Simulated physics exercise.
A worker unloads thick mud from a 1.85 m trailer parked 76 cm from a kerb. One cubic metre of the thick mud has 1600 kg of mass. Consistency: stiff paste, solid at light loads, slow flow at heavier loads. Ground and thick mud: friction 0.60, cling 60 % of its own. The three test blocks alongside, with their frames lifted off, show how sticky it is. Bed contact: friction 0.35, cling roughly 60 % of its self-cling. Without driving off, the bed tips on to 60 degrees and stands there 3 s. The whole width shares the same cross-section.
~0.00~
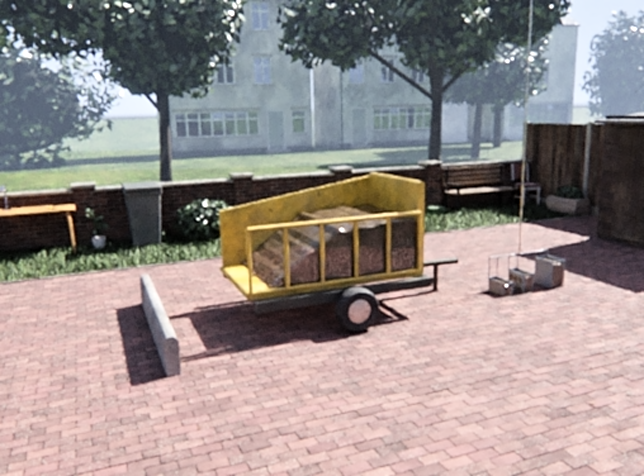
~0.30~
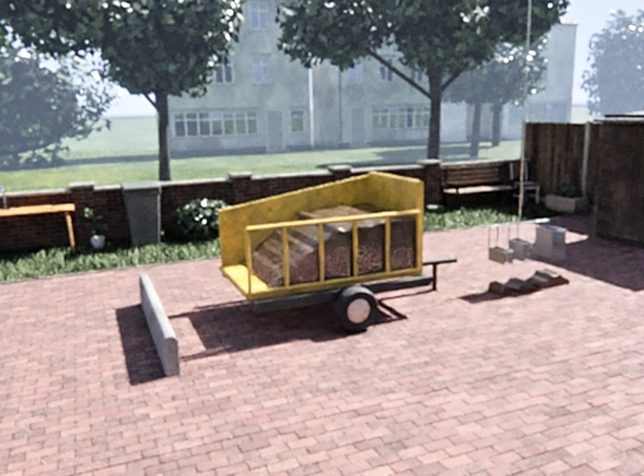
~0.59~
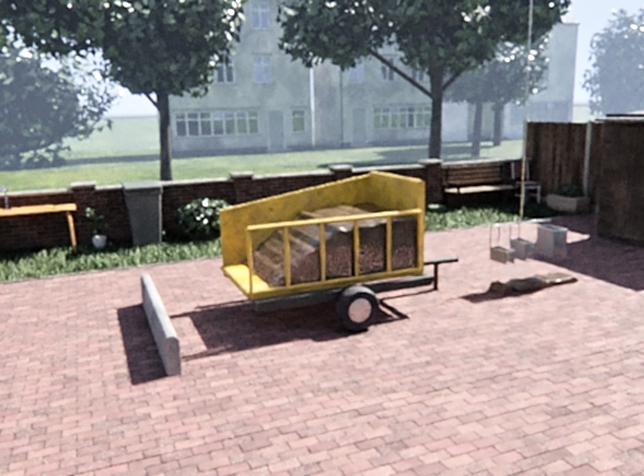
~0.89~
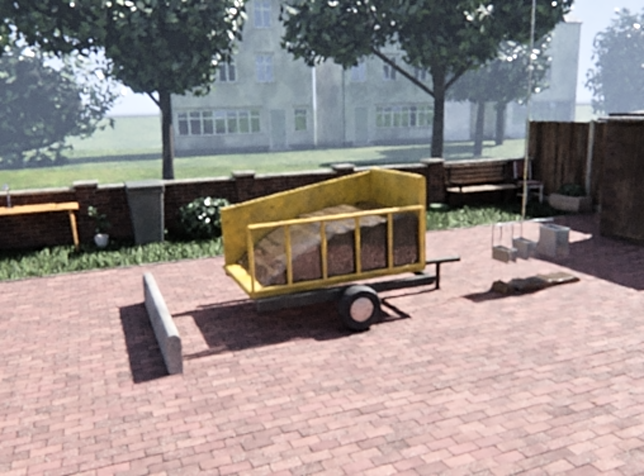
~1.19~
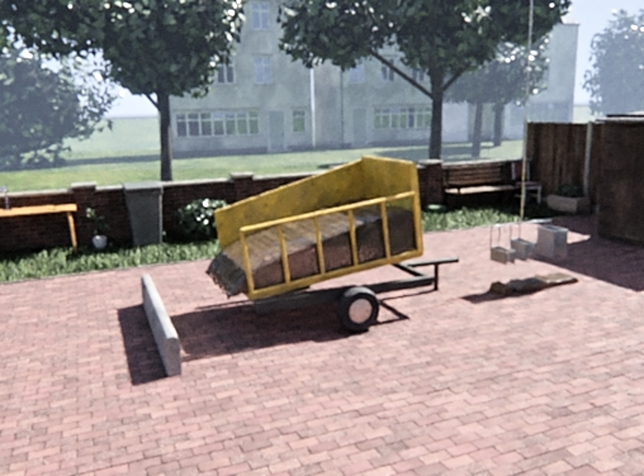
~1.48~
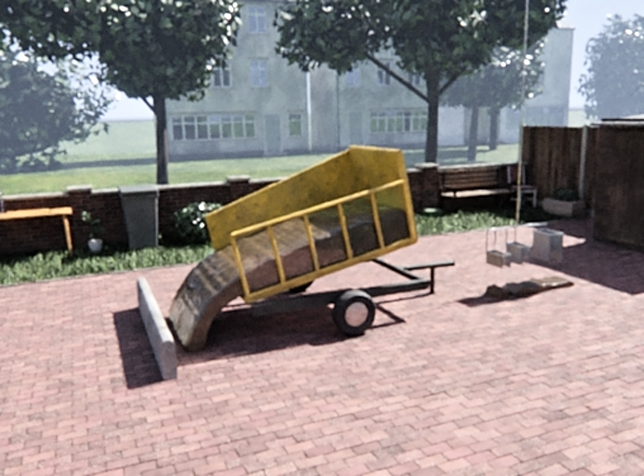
Thick brown mud slumps in a yellow trailer, then slides out left as the bed tilts.
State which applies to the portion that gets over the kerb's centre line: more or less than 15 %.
That value is more.
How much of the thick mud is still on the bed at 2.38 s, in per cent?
I'd put it at some 25 in a hundred.
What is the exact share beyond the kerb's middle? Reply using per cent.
Roughly 25 percent.
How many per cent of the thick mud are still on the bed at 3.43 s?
0 %.
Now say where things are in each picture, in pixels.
In the first frame, top of the high end at (418, 185), tilt 0 degrees; front end of the thick mud at (276, 283); test blocks 13 cm, 19 cm, 30 cm high (left to right).
In the second frame, top of the high end at (417, 185), tilt 0 degrees; front end of the thick mud at (275, 282); test blocks 10 cm, 11 cm, 15 cm high (left to right).
In the third frame, top of the high end at (418, 184), tilt 0 degrees; front end of the thick mud at (277, 282); test blocks 9.8 cm, 9.6 cm, 9.3 cm high (left to right).
In the fourth frame, top of the high end at (419, 180), tilt 1 degrees; front end of the thick mud at (270, 282); test blocks 9.8 cm, 9.6 cm, 9.3 cm high (left to right).
In the fifth frame, top of the high end at (410, 167), tilt 6 degrees; front end of the thick mud at (232, 293); test blocks 9.8 cm, 9.6 cm, 9.3 cm high (left to right).
In the sixth frame, top of the high end at (396, 155), tilt 12 degrees; front end of the thick mud at (188, 345); test blocks 9.8 cm, 9.6 cm, 9.3 cm high (left to right).
By 2.38 s, the tilt is 28 degrees, 25 % is on the bed and 13 % past the kerb's middle.
By 3.43 s, the tilt is 48 degrees, none is on the bed and 27 % past the kerb's middle.
By 4.49 s, the tilt is 60 degrees, none is on the bed and 27 % past the kerb's middle.
By 5.54 s, the tilt is 60 degrees, none is on the bed and 27 % past the kerb's middle.
By 7.24 s, at the end, the tilt is 60 degrees, none is on the bed and 27 % past the kerb's middle.
